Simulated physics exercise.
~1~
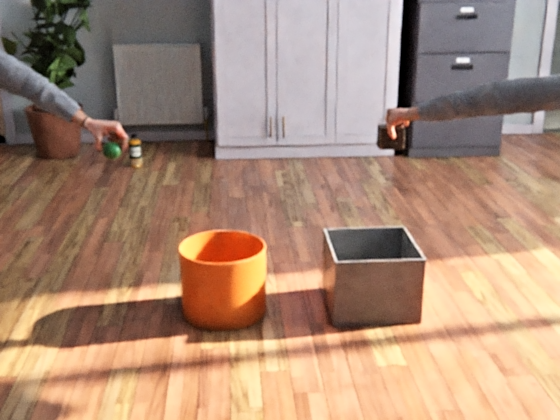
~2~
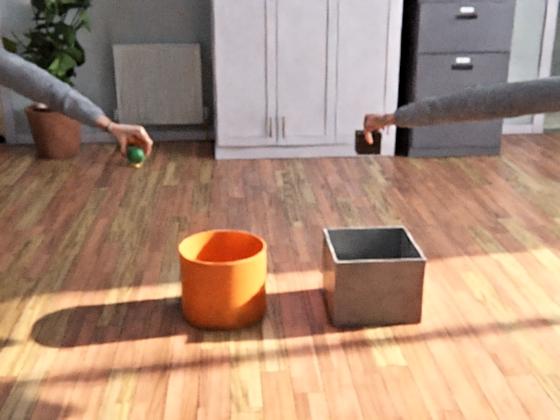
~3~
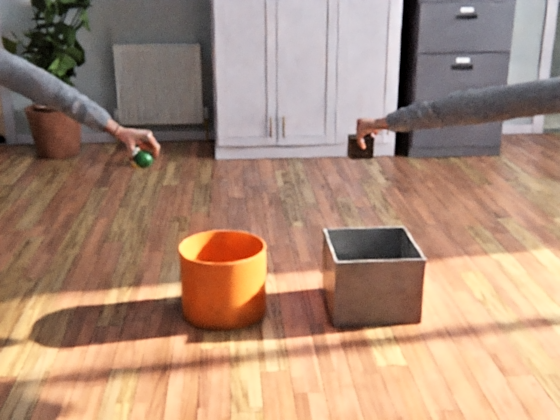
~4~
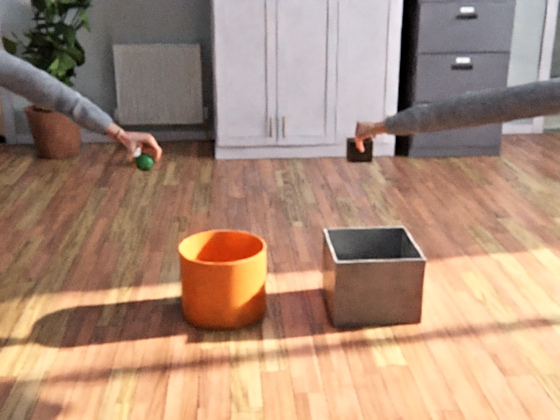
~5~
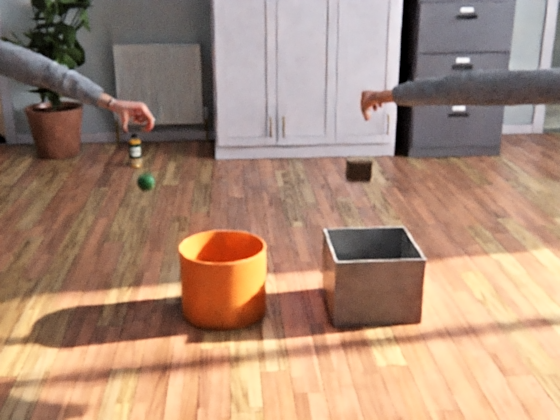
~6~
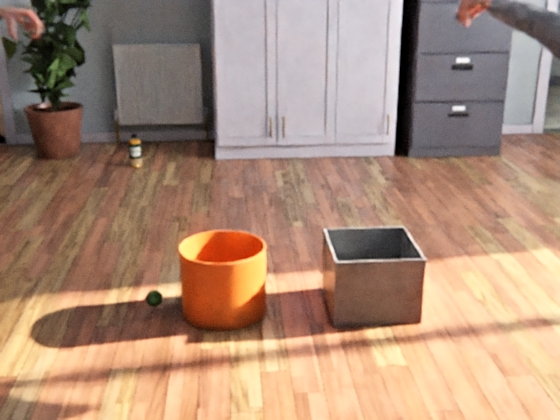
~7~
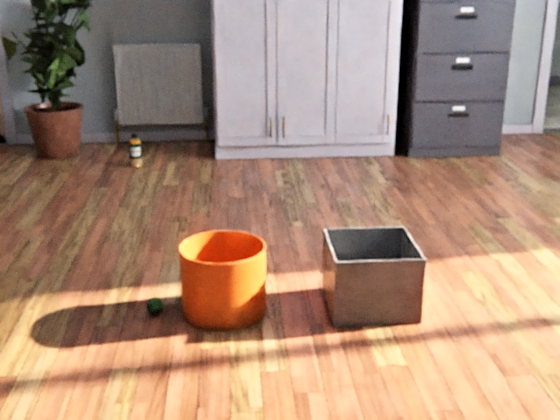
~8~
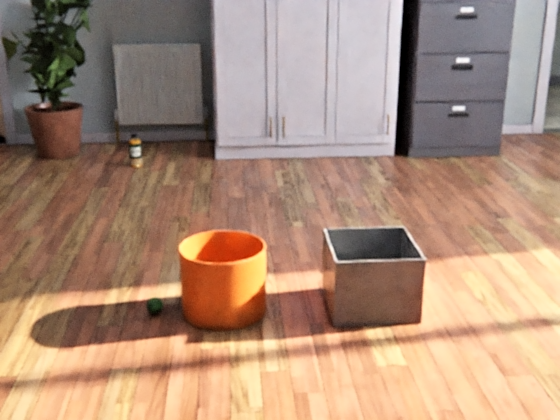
Two hands reached in from either side, one holding a green apple and the other a dark block, then let go and drew back; the block dropped into the gray crate, while the apple landed on the wooden floor left of the orange bin.
